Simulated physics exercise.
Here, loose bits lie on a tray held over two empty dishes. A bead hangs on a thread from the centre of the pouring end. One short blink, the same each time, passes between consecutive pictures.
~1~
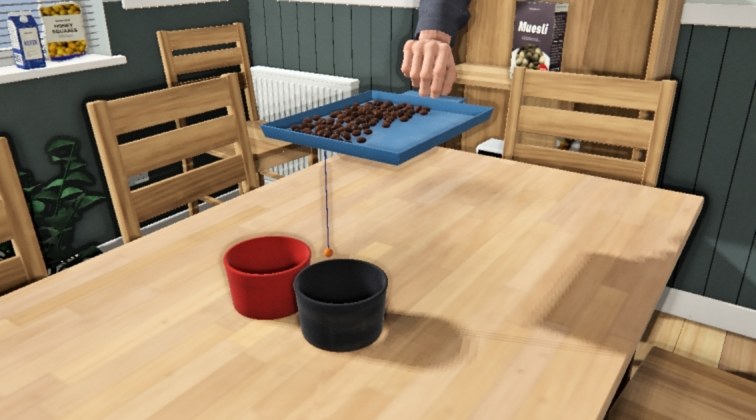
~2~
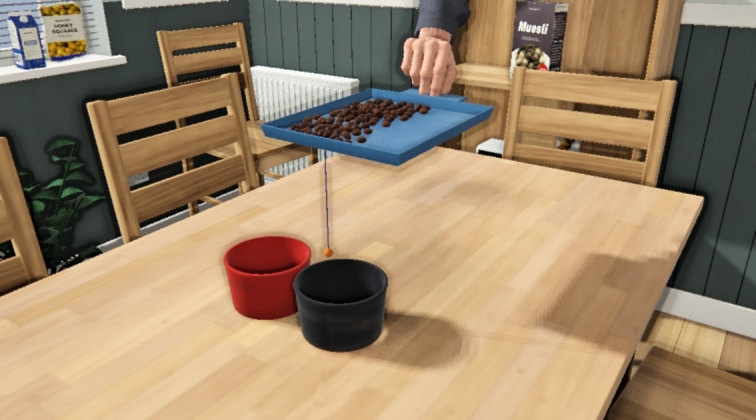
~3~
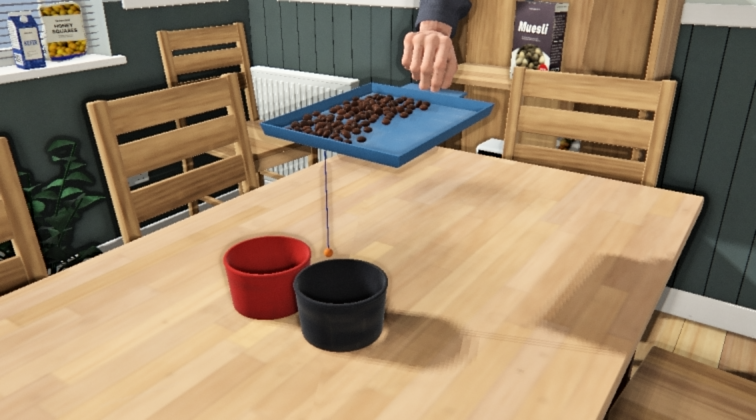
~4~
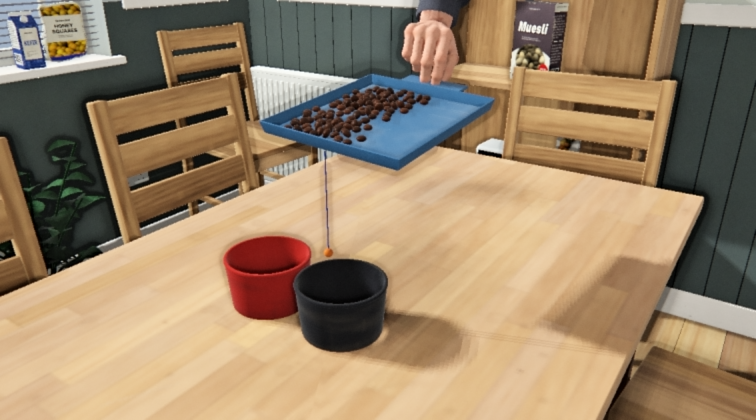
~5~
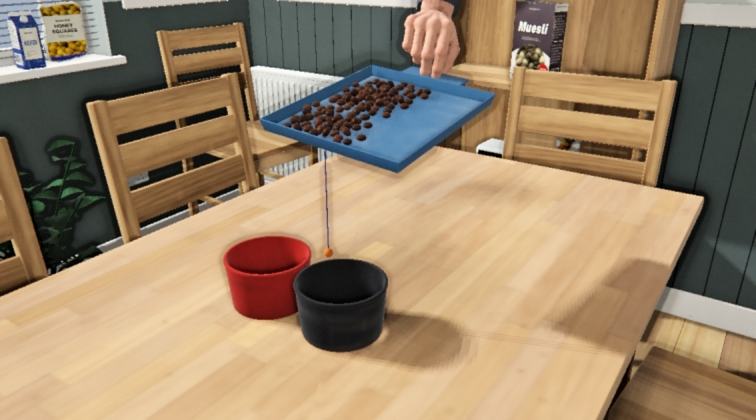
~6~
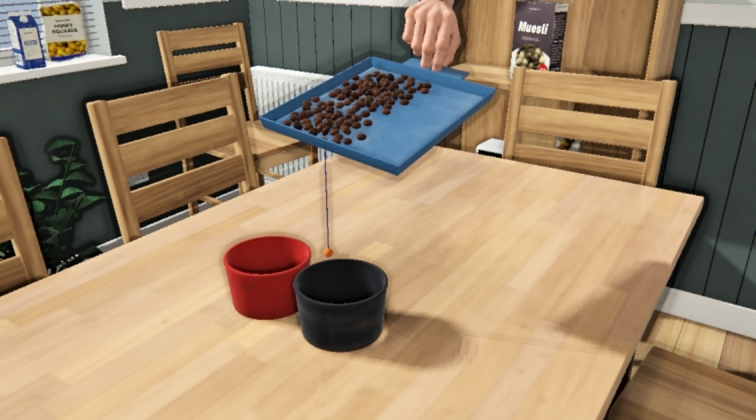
A hand held a blue tray of small brown pieces above a red bowl and a black bowl on a wooden table, keeping it nearly still before gradually tilting it slightly, its right side dipping.
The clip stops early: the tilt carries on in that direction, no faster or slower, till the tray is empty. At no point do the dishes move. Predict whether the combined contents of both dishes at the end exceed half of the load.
In the end the dishes save the lesser share of it.
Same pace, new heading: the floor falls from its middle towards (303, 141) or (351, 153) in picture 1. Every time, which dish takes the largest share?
Try one: The leftmost dish. Try two: The rightmost dish.
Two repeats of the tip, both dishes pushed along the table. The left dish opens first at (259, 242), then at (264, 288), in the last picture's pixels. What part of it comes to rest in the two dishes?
That makes 0 per cent, followed by 0 per cent.
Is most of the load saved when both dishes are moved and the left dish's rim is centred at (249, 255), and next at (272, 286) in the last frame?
Placing 1: A minority of it. Placing 2: A minority of it.
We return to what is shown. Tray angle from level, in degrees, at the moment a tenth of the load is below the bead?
It has tipped about 60 degrees.
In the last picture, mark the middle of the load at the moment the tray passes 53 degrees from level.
Somewhere around pixel (375, 152) in the last picture.
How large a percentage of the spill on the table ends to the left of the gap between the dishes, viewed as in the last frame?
My estimate is some 0 per cent.
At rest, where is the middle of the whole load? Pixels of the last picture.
The centre comes to rest close to (390, 336).
Soon after the last picture, tray tipped steeply; nearly all on the tray; a small part in the air.
A little later, tray tipped right over; about half on the tray; a small part in the right dish; about a quarter outside both; a small part in the air.
Later still, tray tipped past a quarter turn; about a third in the right dish; about two thirds outside both.
At rest, tray tipped past a quarter turn; about a third in the right dish; none in the left dish; about two thirds outside both.
